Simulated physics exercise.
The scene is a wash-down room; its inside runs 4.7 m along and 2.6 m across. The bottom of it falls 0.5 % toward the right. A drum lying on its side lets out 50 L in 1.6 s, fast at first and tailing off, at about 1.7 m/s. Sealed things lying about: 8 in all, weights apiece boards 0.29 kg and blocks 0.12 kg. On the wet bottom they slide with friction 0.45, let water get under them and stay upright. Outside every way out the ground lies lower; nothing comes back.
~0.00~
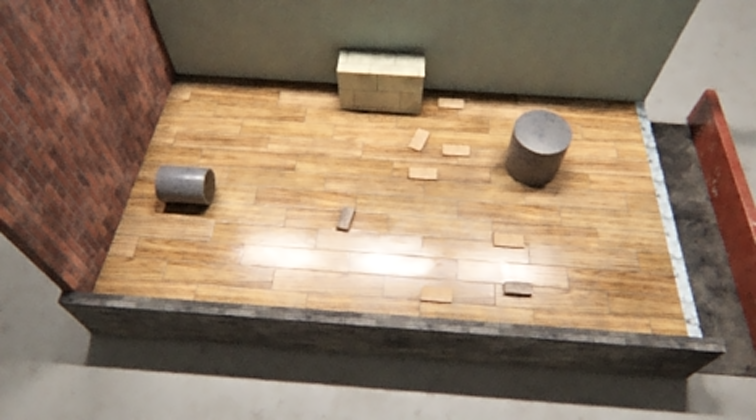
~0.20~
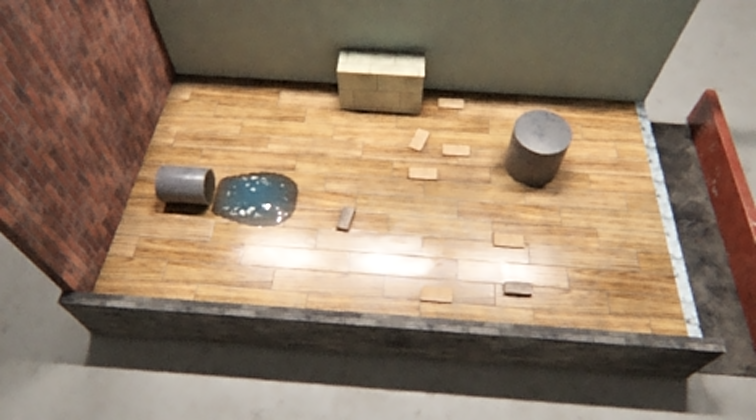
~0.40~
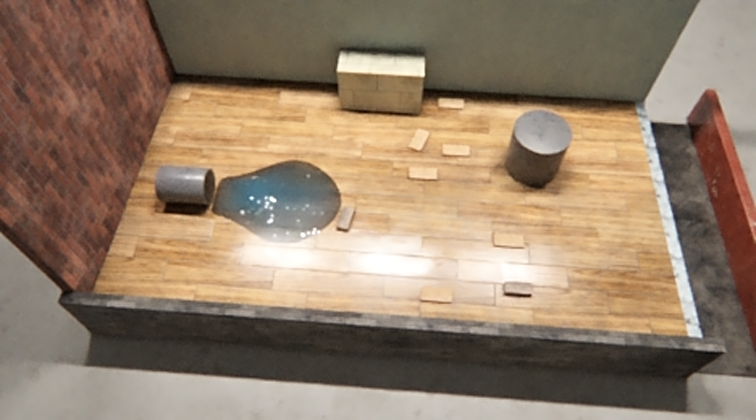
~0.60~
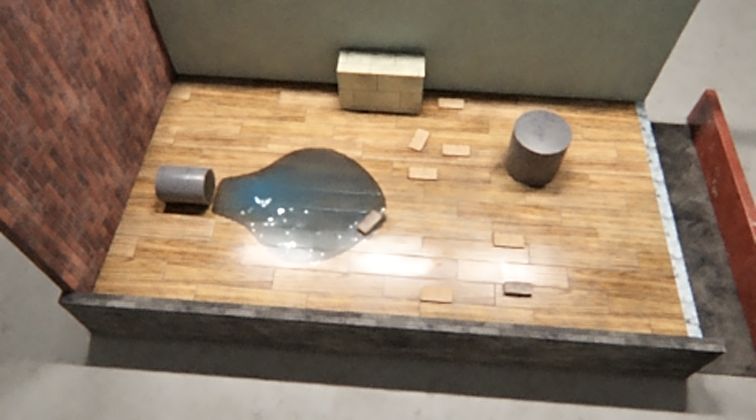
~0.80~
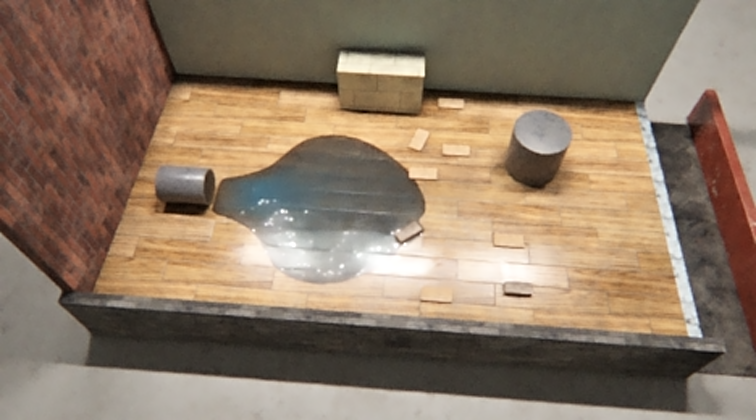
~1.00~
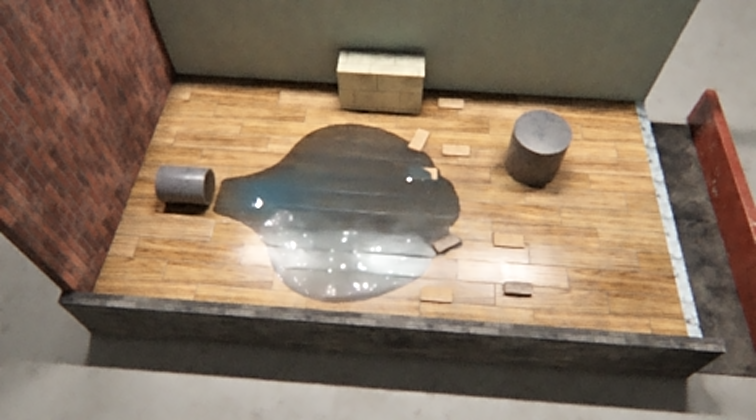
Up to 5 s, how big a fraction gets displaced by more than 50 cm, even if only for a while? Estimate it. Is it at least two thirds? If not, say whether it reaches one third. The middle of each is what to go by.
It hits two thirds at least.
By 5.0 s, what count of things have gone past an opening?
That makes 5 by then.
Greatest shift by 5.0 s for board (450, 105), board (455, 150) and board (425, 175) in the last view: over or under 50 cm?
Below the mark, above the mark, above the mark.
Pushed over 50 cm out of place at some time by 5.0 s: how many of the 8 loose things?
7.
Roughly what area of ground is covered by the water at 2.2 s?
That flooded area is roughly 4.0 m2.
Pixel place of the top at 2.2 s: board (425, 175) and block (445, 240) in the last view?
(490, 160) and (575, 289), roughly.
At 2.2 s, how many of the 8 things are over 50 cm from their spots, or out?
By then the count is 3.
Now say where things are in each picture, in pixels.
In the first picture, a block at (346, 217), on the bottom; a board at (423, 173) rests on the ground; water covers 0.0 m2; 0 of 8 have shifted.
In the second picture, a block at (346, 217) rests on the ground; a board at (423, 173), on the bottom; water covers 0.3 m2; 0 of 8 have shifted.
In the third picture, a block at (346, 217) rests on the ground; a board at (423, 173) rests on the ground; 0.7 m2 under water; 0 of 8 have shifted.
In the fourth picture, a block at (370, 221) rests on the ground, 21 cm from its start; a board at (423, 173), on the bottom; 1.2 m2 under water; 1 of 8 have shifted.
In the fifth picture, a block at (408, 231), on the bottom, 55 cm from its start; a board at (423, 173), on the bottom; water covers 1.8 m2; 1 of 8 have shifted.
In the sixth picture, a block at (446, 242) rests on the ground, 89 cm from its start; a board at (423, 173), on the bottom; water covers 2.5 m2; 1 of 8 have shifted.
After 1.4 s 1 of 8 are over 50 cm from their spots; 1 afloat.
After 2.2 s 3 of 8 are over 50 cm from their spots; 5 afloat.
After 3.5 s 7 of 8 are over 50 cm from their spots; 6 afloat.
After 5.0 s 7 of 8 are over 50 cm from their spots, and 7 have been at some point; 0 afloat.
